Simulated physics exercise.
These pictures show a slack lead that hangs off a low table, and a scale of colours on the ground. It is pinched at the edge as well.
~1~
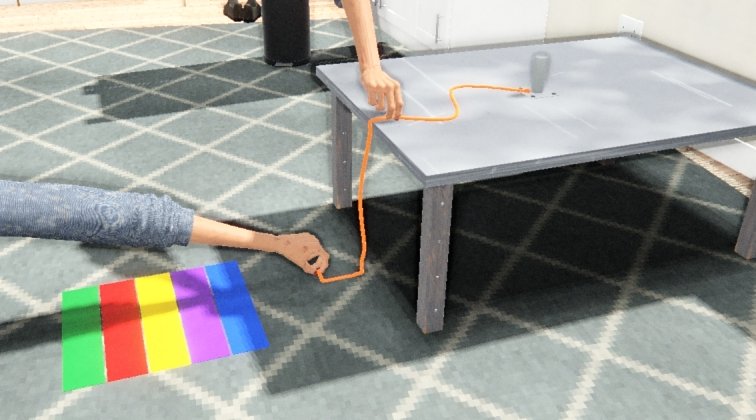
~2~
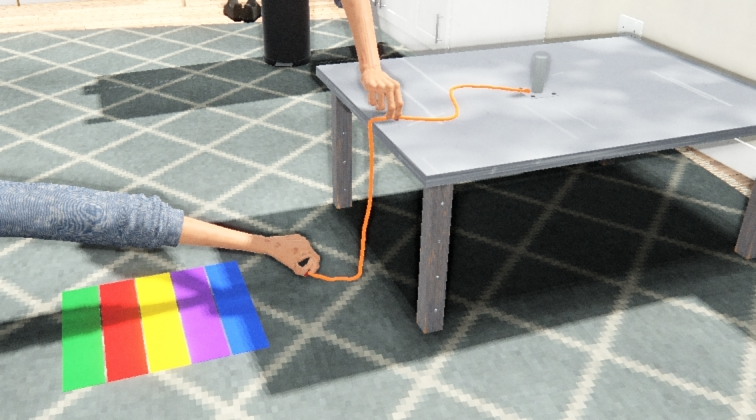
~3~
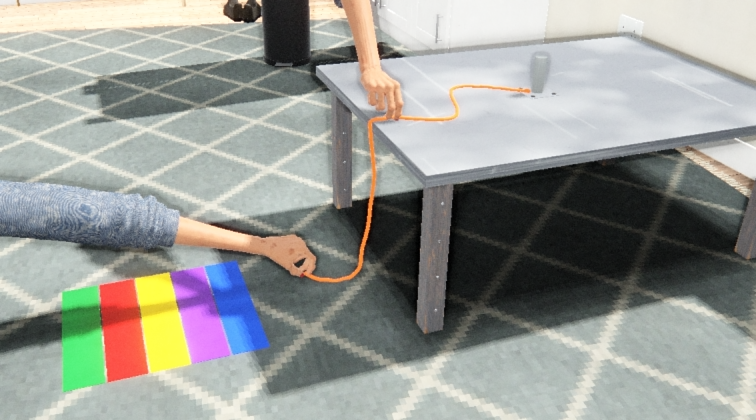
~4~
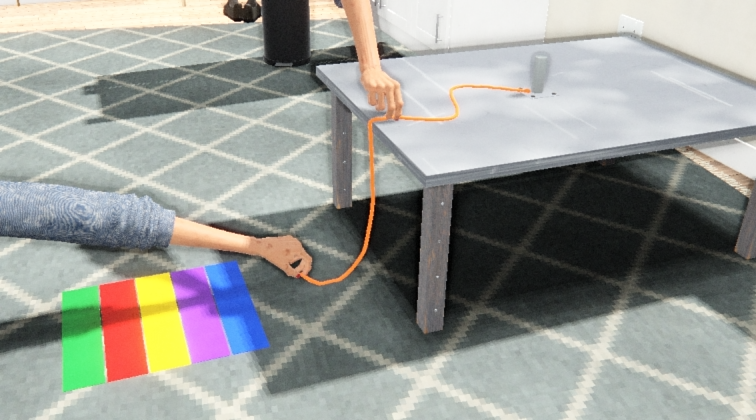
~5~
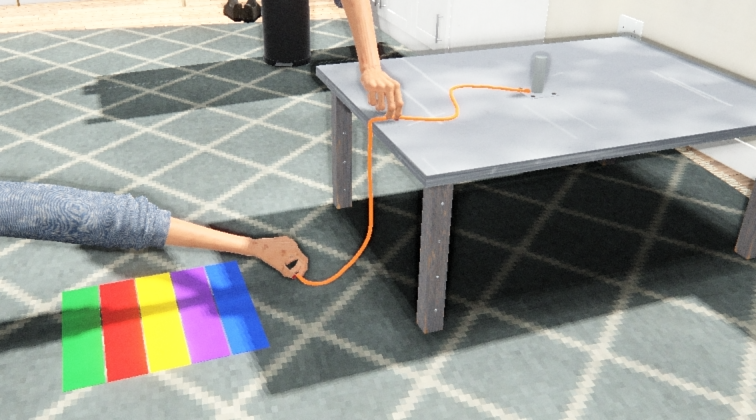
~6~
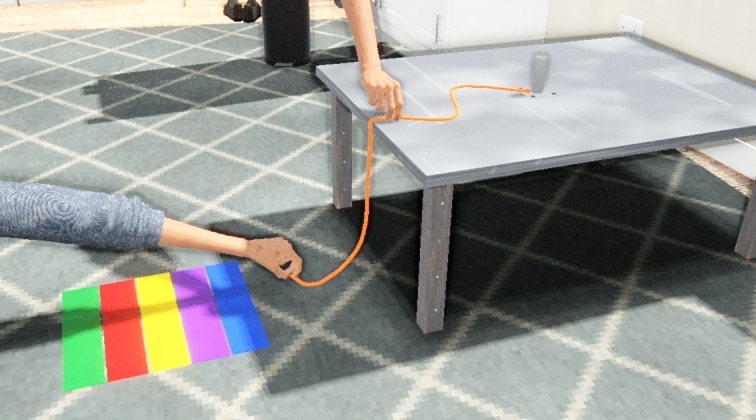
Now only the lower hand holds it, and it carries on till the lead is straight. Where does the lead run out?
The end stops over the red strip.
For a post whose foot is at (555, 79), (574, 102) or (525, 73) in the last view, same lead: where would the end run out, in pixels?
About (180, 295), (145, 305) and (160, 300).
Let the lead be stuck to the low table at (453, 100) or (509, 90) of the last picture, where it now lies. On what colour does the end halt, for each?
Taking them in turn: Yellow; red.
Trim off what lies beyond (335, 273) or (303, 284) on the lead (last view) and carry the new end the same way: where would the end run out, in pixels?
About (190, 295) and (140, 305).
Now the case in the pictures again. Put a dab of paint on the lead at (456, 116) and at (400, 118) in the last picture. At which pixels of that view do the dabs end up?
About (383, 112), and the other about (334, 144).
Soon after, end near (182, 296); over purple.
After that, end near (142, 304); over yellow.
At the stop, end near (118, 309); over red. It gets as far as the red strip.
